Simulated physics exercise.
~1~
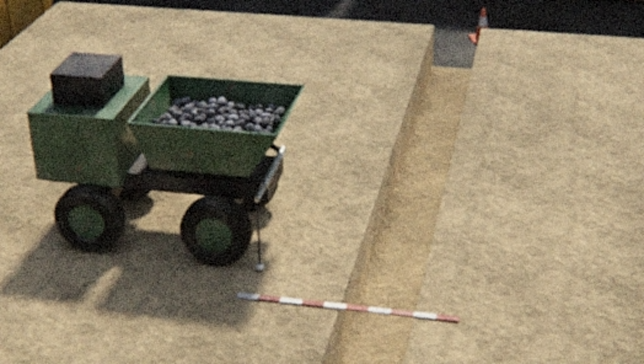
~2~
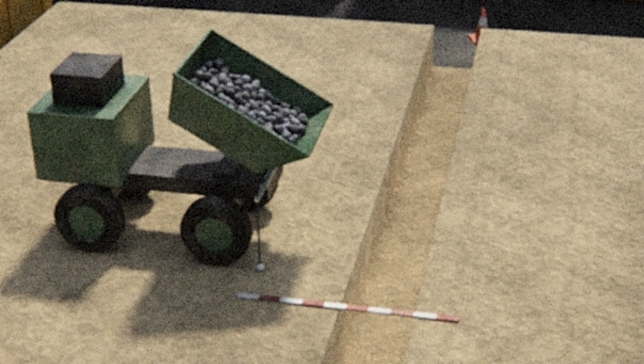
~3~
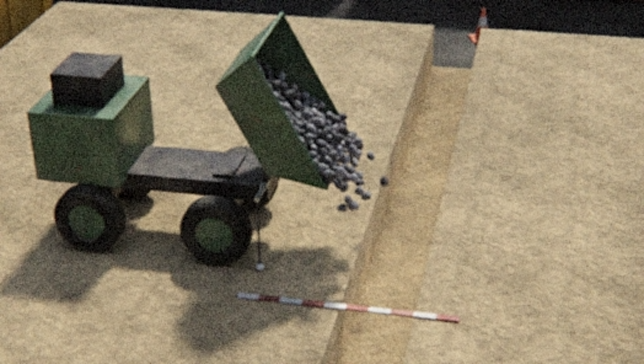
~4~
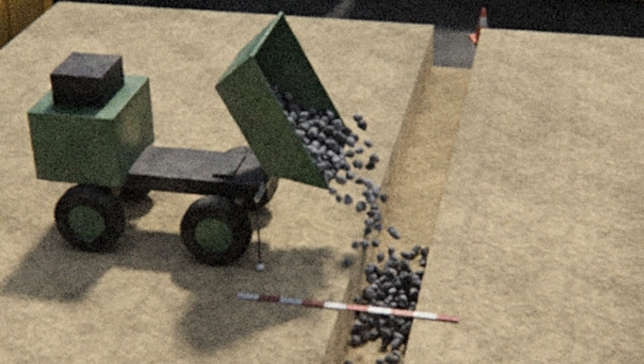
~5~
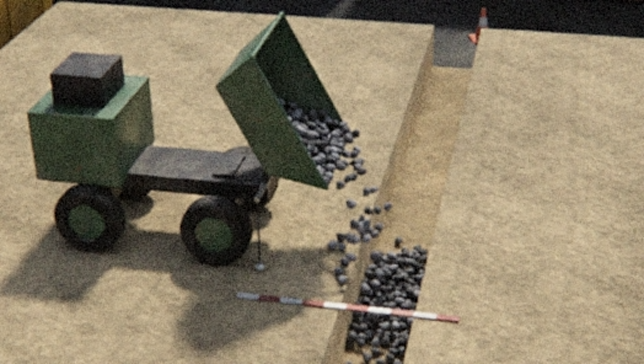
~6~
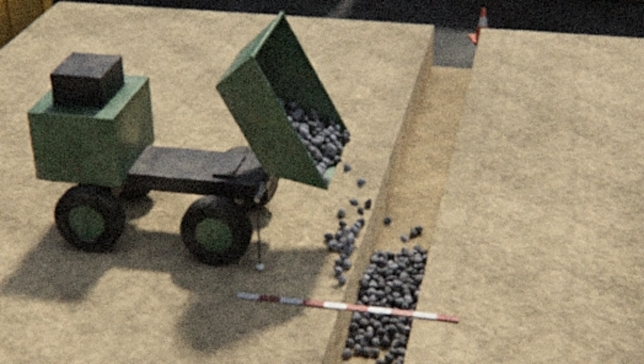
On a sandy site beside a straight trench, a small green dumper tipped its body up toward the right, and dark rounded stones slid out, tumbling into the trench and piling up near a red and white rod while many stayed in the raised body.
